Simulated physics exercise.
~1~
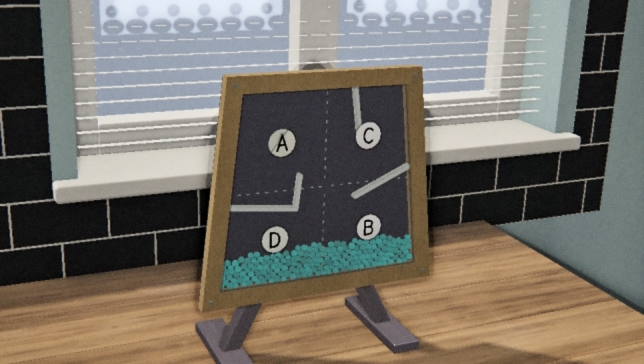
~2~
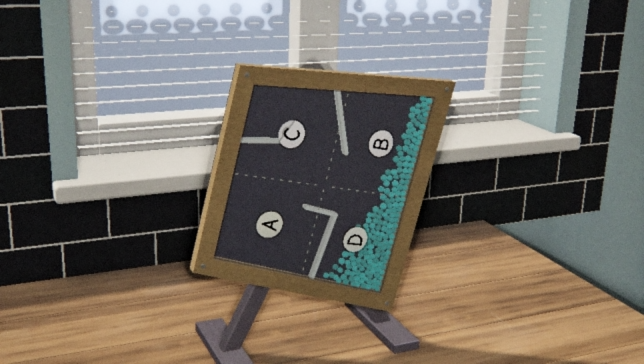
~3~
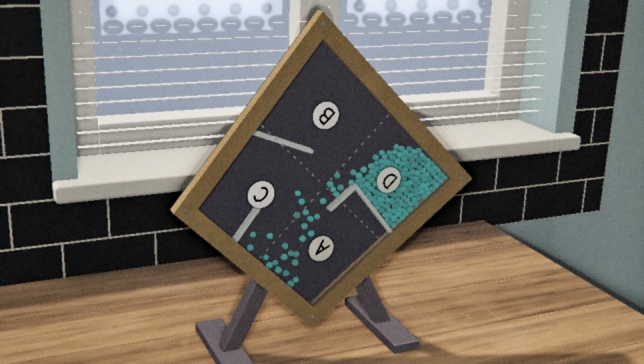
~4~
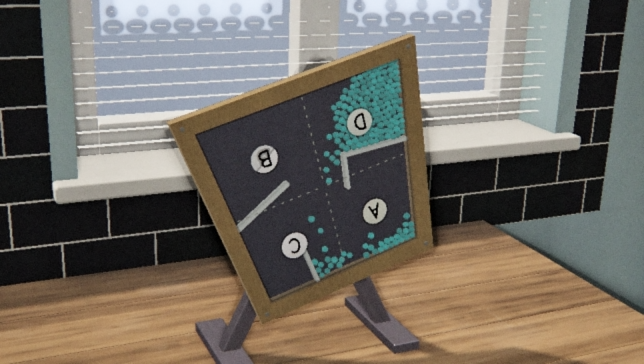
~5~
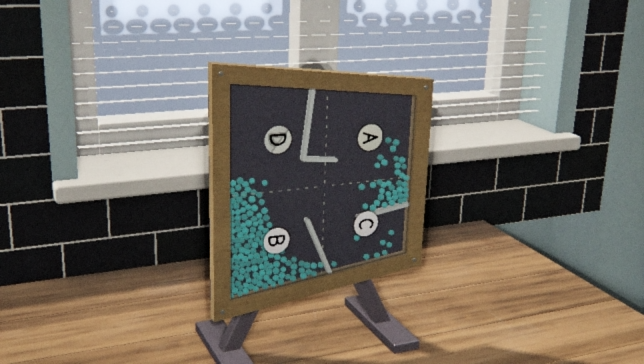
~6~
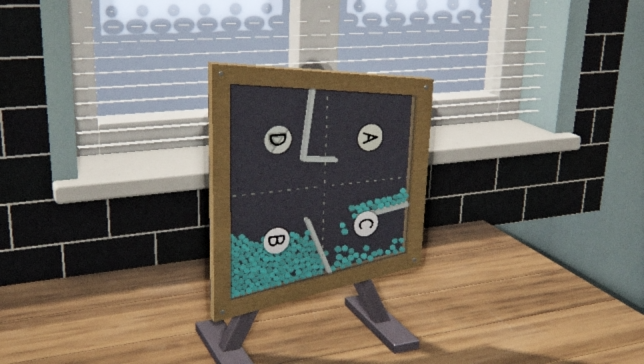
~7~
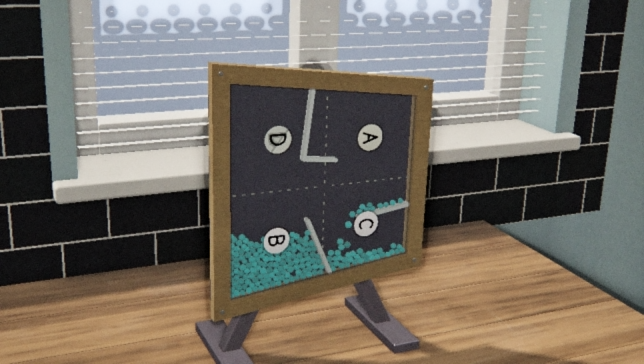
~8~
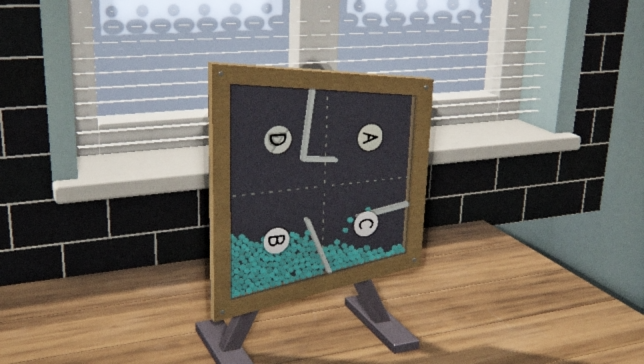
Turquoise beads lie along the bottom of a square, wood-framed panel with four lettered quarters, standing on a wooden counter before a window. The panel turns anticlockwise, and the beads bank up against its right side. As it tips onto a corner, most collect in quarter D while some spill past the bent bar into A. Turning on, it sends beads pouring down, some toward C and many more into B. The panel stops on its side, and the last beads trickle off a slanted bar, leaving most settled in B and a smaller share in C.
